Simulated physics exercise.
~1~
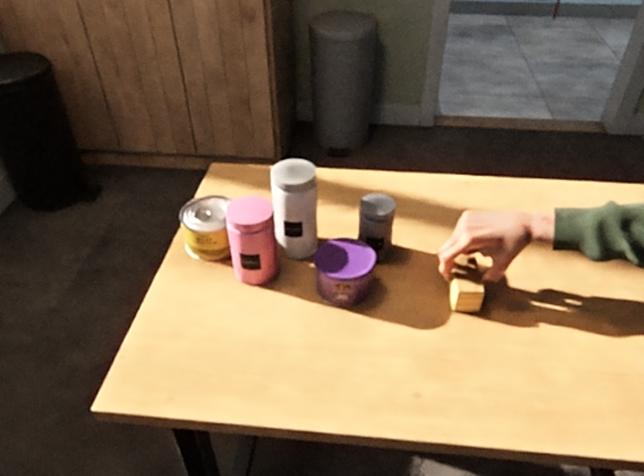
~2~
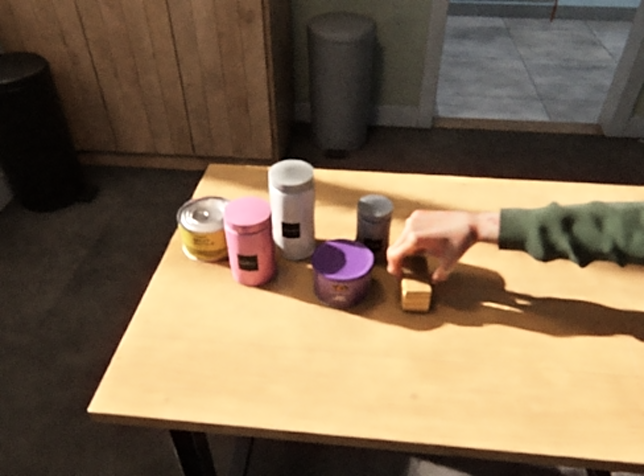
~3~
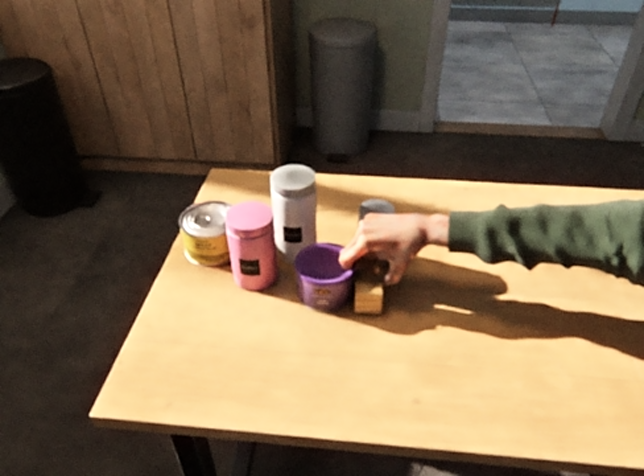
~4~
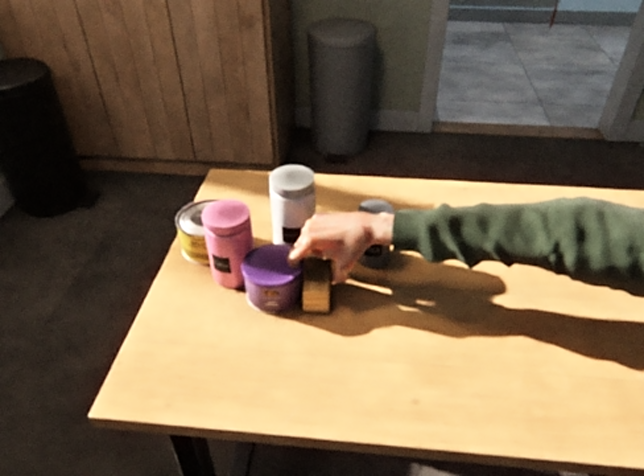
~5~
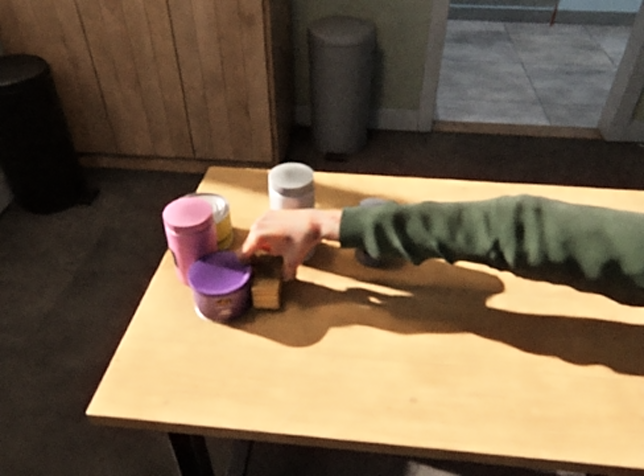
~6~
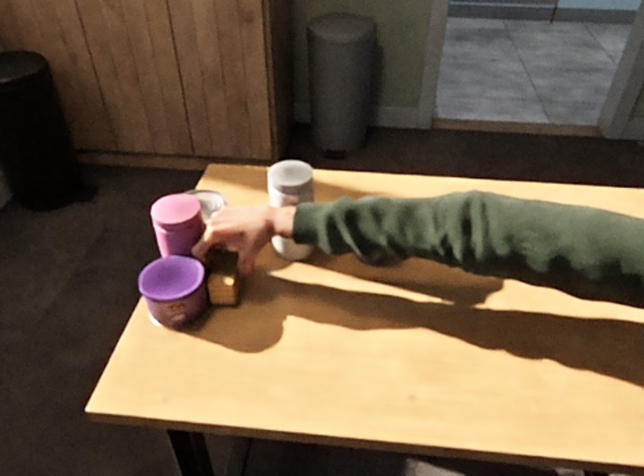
A hand in a green sleeve slides a small wooden block leftward across a table, pushing a purple tub, then shifting a pink jar and slightly moving a yellow tub. The purple tub and pink jar end upright near the left edge, while the white jar stays in place.
